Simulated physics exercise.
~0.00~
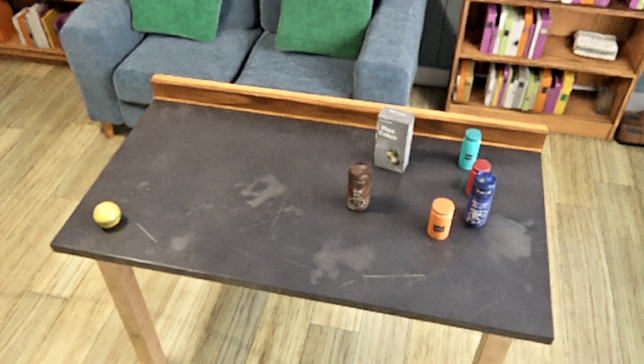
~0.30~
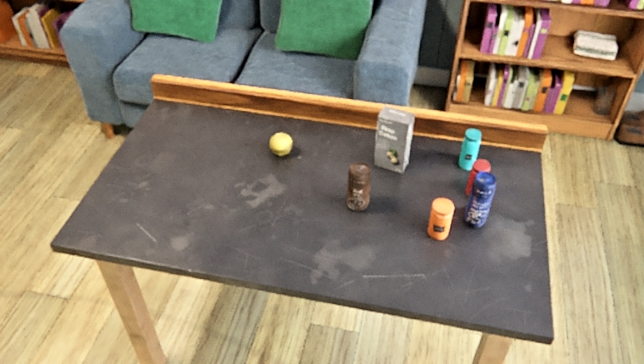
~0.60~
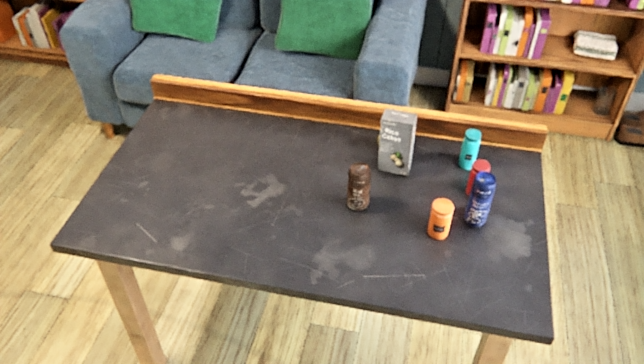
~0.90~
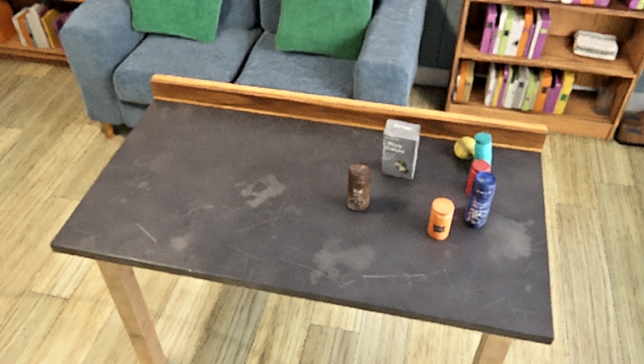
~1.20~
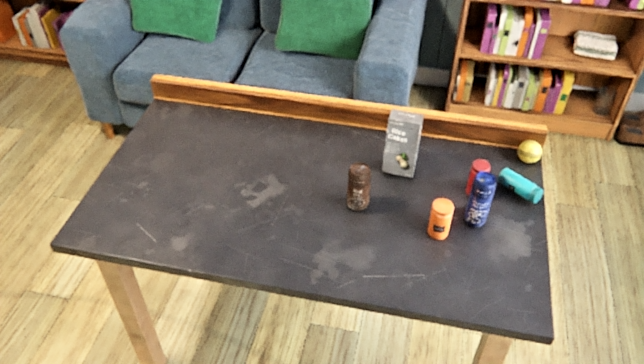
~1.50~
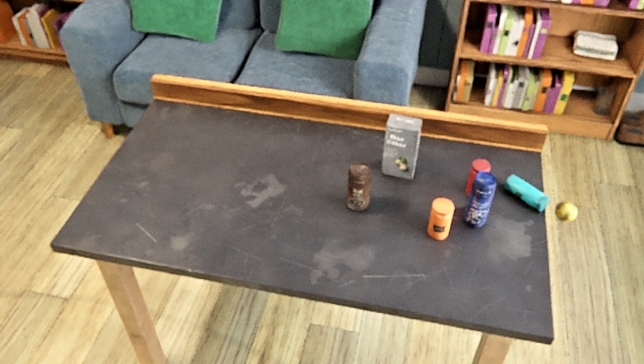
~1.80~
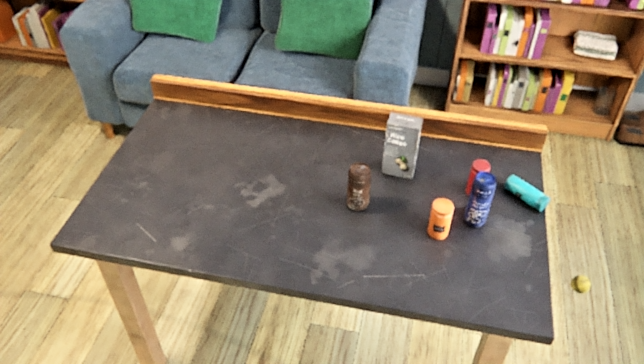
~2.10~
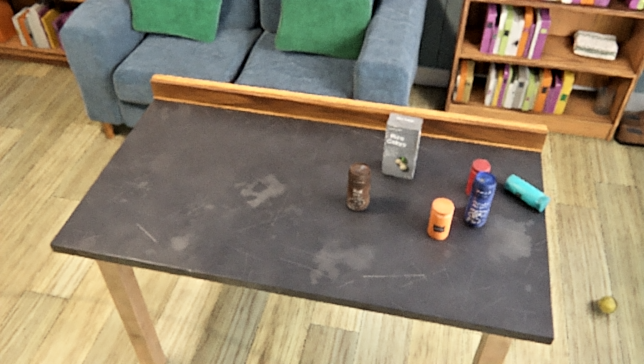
A dark, scuffed table with a raised wooden strip along its far edge stands on a wood floor, seen from above, with a blue sofa and bookshelves behind. A yellow ball sits at the left, a grey packet stands near the strip, and brown, orange, blue, red and turquoise containers stand toward the right. The ball rolls right, passes out of sight behind the packet, which shifts slightly, and reaches the turquoise shaker. The shaker tips over to the right. The ball drops off the right edge and ends on the floor, while the shaker lies on its side and the rest stay upright.
